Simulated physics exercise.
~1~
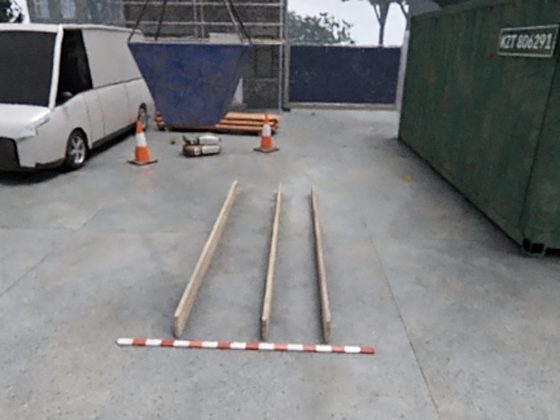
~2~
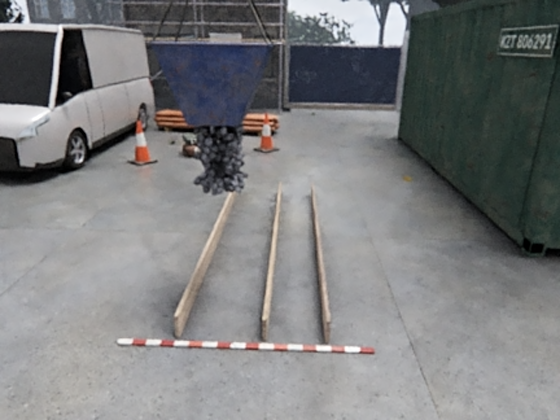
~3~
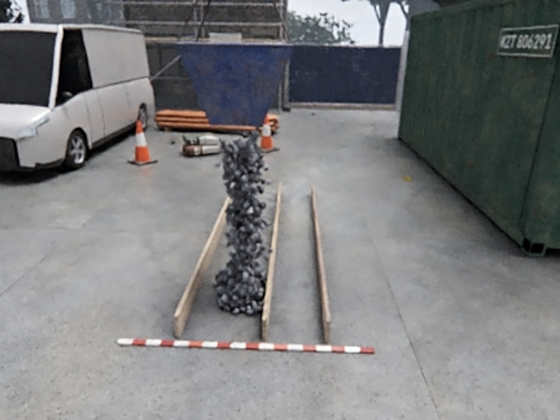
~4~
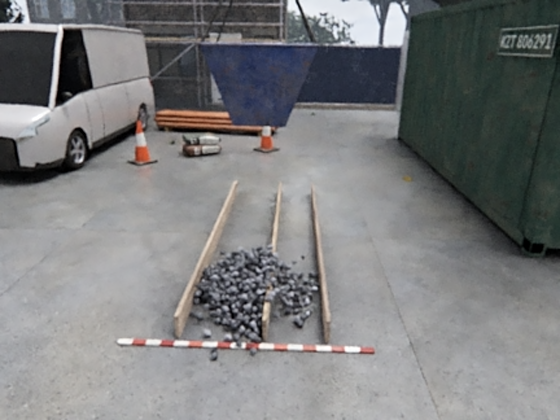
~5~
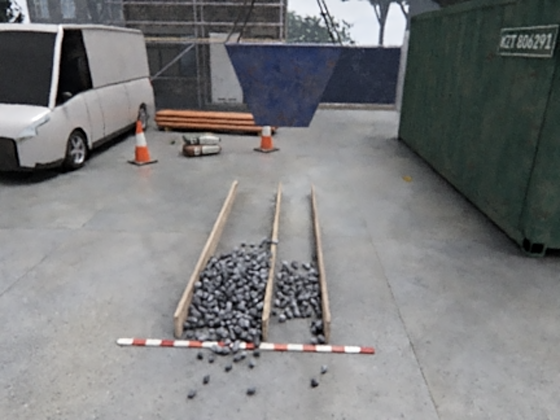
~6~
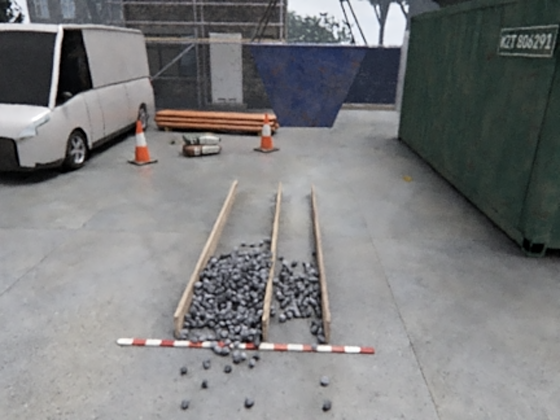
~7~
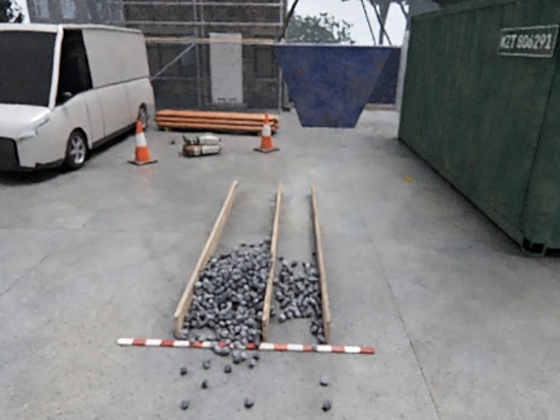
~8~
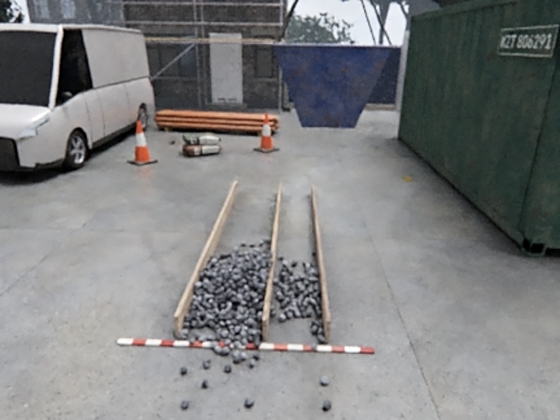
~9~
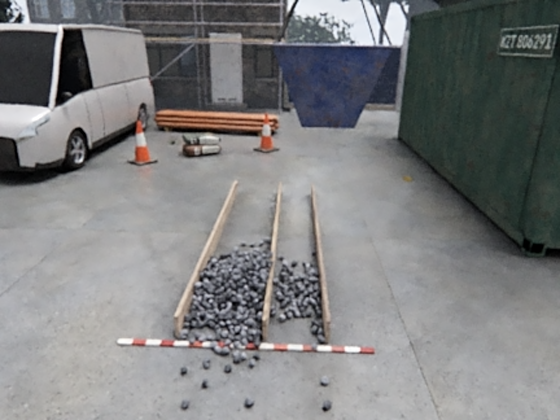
In a concrete yard with a white van on the left and a green container on the right, a blue skip hangs above three wooden boards that form two bays. The skip moves rightwards and dark grey stones pour from its bottom in a thick clump. They drop in a column into the left bay, then pile up and spread over the middle board into the right bay. A few roll forward past the red and white staff. The empty skip carries on right and stops, leaving most stones in the left bay and a smaller share in the right.
